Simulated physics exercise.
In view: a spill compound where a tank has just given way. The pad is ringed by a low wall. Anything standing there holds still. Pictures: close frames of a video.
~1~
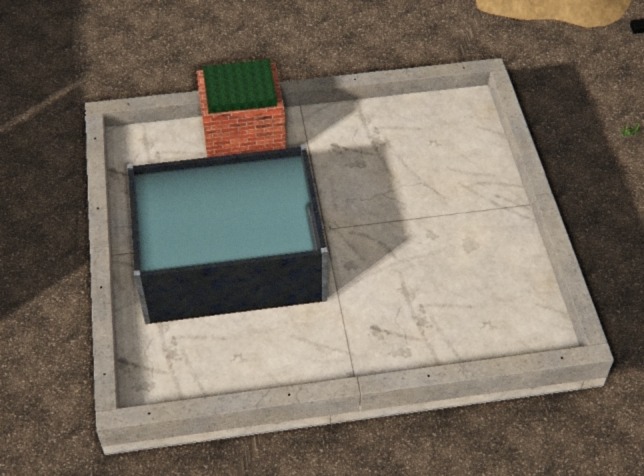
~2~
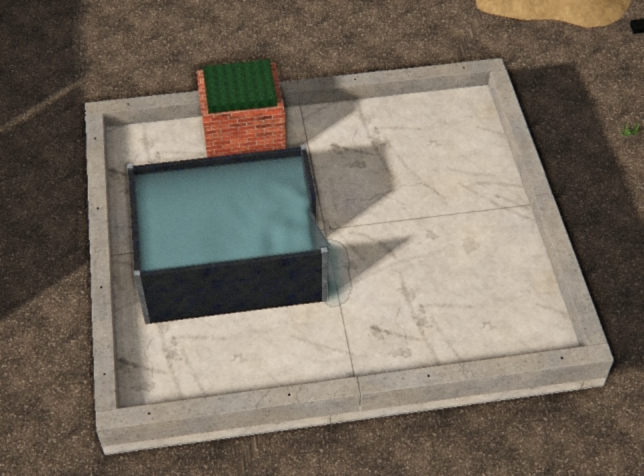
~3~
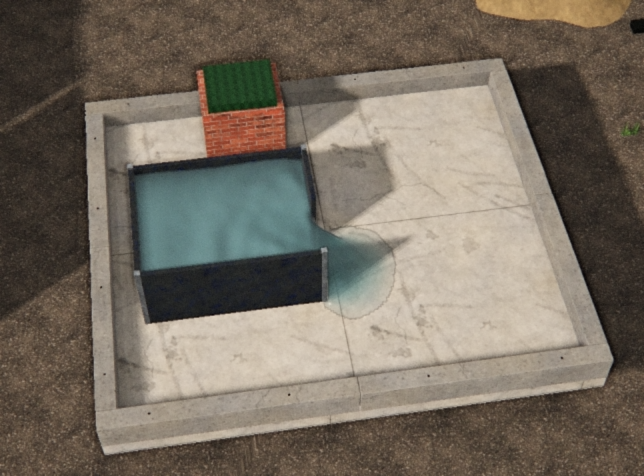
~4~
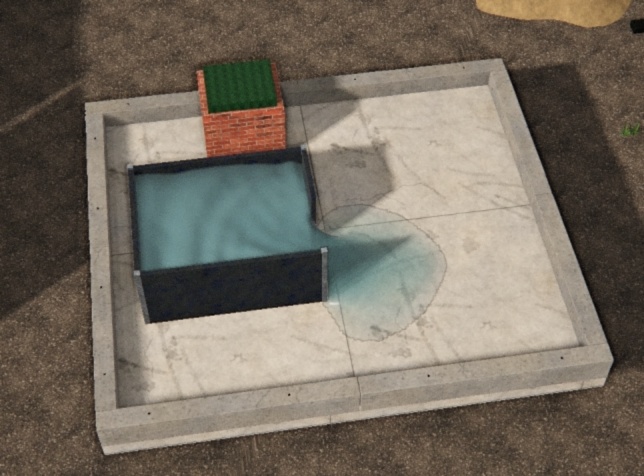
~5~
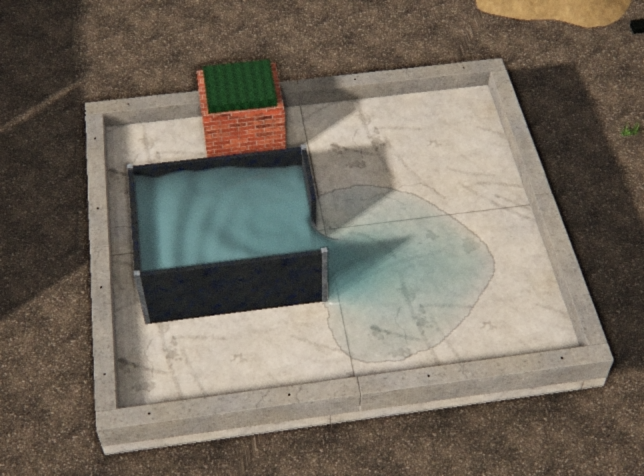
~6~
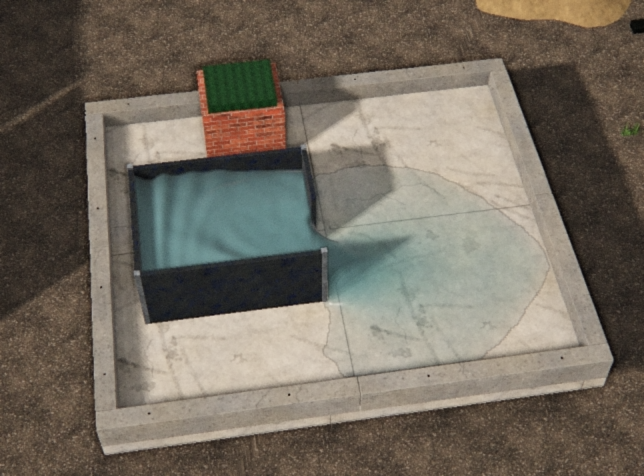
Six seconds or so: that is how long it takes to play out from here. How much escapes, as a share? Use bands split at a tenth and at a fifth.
Under a tenth.
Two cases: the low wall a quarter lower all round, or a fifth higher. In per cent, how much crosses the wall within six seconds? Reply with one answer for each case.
Roughly 12 per cent, then roughly 2 per cent.
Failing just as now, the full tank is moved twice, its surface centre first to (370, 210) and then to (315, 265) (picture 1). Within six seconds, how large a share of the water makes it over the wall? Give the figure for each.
First case around 18 percent, second around 16 percent.
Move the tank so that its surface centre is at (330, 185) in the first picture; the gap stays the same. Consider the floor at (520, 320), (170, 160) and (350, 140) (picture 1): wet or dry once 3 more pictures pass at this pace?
Gets wet, stays dry, stays dry.
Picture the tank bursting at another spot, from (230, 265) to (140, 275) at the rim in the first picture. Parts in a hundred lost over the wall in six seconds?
Some 22 in a hundred.
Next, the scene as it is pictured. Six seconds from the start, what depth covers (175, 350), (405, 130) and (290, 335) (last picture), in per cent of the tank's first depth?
Approx. values, in order: 6 %, 16 %, 4 %.
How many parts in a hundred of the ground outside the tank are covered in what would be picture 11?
I'd guess some 50 per cent.
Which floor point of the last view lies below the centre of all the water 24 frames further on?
Centre point: Around (367, 242).
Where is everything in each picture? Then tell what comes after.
The first picture shows still water in the open tank at (225, 213).
In the second picture, the front is at (331, 304), out from the gap at (316, 254).
In the third picture, water pours out at (316, 257) and has run to (383, 249).
In the fourth picture, water pours out at (316, 259) and has run to (441, 265).
In the fifth picture, the front is at (486, 272), out from the gap at (316, 259).
In the sixth picture, water pours out at (316, 258) and has run to (539, 269).
A moment on, water covers 40 % of the floor; the low wall has let 0 % over.
Next, water covers 45 % of the floor; the low wall has let 0 % over.
Then, water covers 50 % of the floor; the low wall has let 4 % over.
Later, water covers 60 % of the floor; the low wall has let 5 % over.
In the end, water covers 80 % of the floor; the low wall has let 6 % over.
